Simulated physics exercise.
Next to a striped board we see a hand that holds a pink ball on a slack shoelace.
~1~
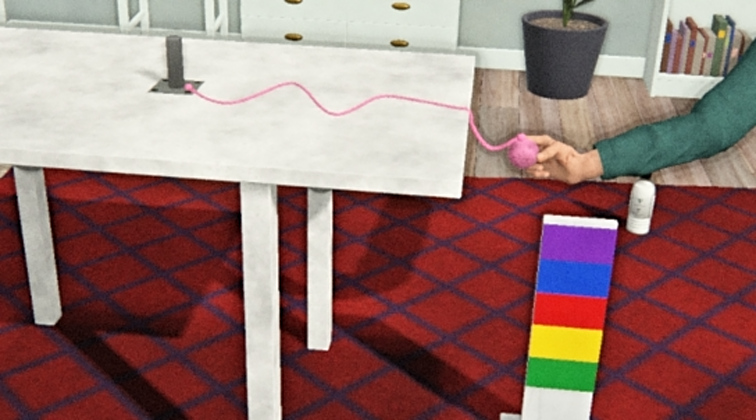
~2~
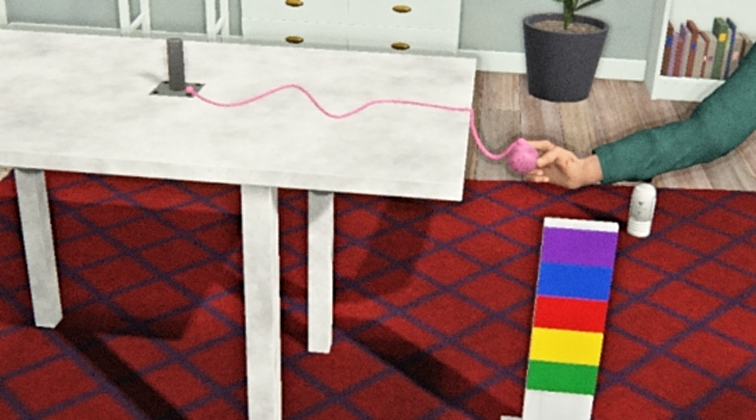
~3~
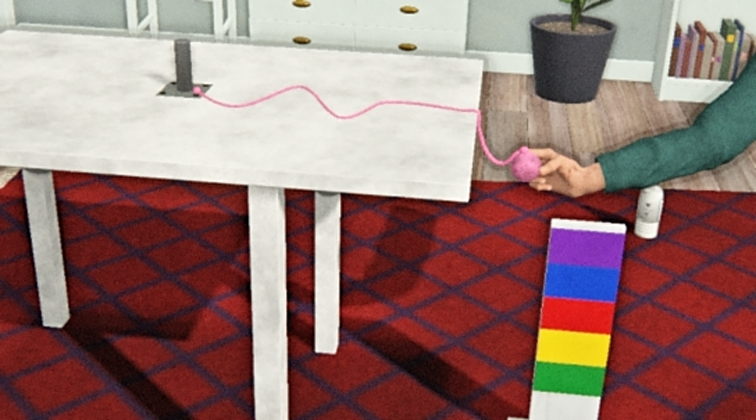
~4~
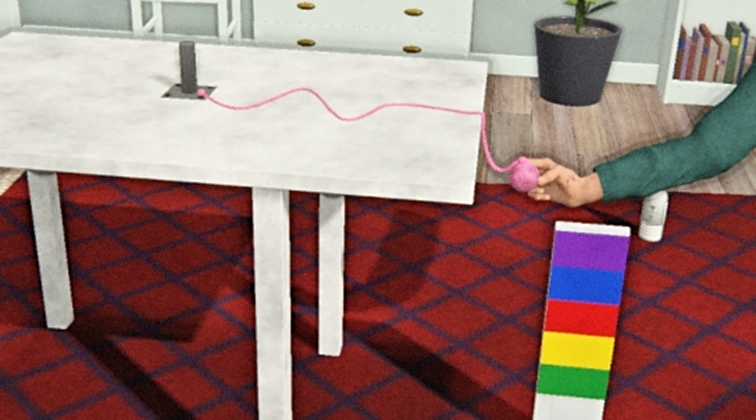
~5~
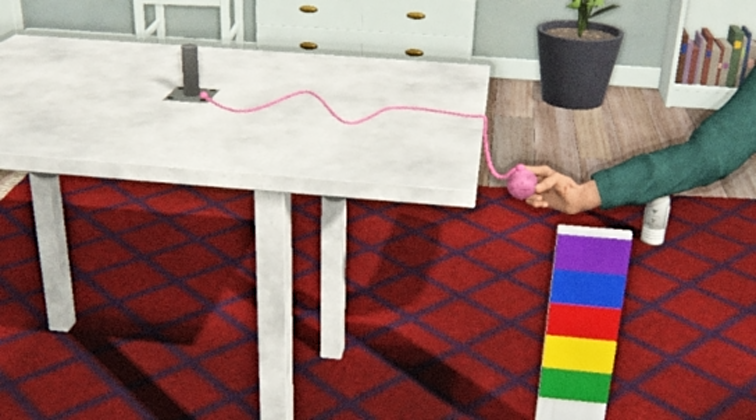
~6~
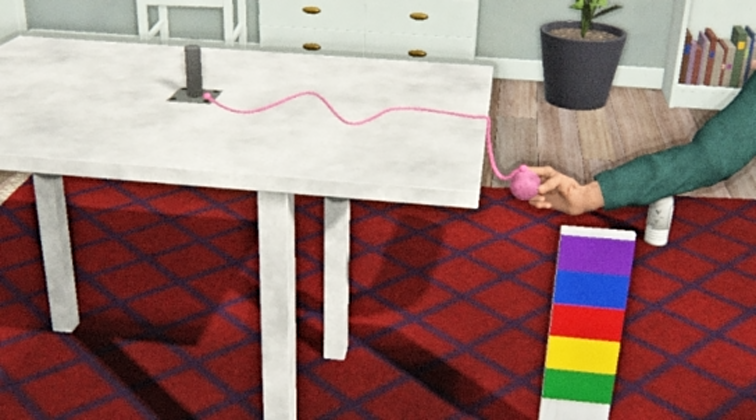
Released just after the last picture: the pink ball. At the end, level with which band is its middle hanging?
Level with yellow.
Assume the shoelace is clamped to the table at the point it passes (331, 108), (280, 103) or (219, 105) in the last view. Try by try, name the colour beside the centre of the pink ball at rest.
In order: Blue; red; yellow.
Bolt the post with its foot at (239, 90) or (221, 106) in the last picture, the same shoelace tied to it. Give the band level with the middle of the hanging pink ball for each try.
Green; green.
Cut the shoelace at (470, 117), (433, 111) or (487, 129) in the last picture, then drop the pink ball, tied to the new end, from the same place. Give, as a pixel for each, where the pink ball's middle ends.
I'd put it around (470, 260) for the first cut, (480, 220) for the second and (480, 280) for the third.
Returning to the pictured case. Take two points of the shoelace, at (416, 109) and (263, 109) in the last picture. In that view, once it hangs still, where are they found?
(483, 187) and (291, 103).
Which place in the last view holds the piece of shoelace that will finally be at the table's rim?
That point sits at about (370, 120).
A little later, ball near (498, 336); level with yellow.
Next, ball near (440, 331); level with yellow.
Later still, ball near (491, 341); level with yellow.
When it is over, ball near (468, 338); level with yellow. The yellow one.
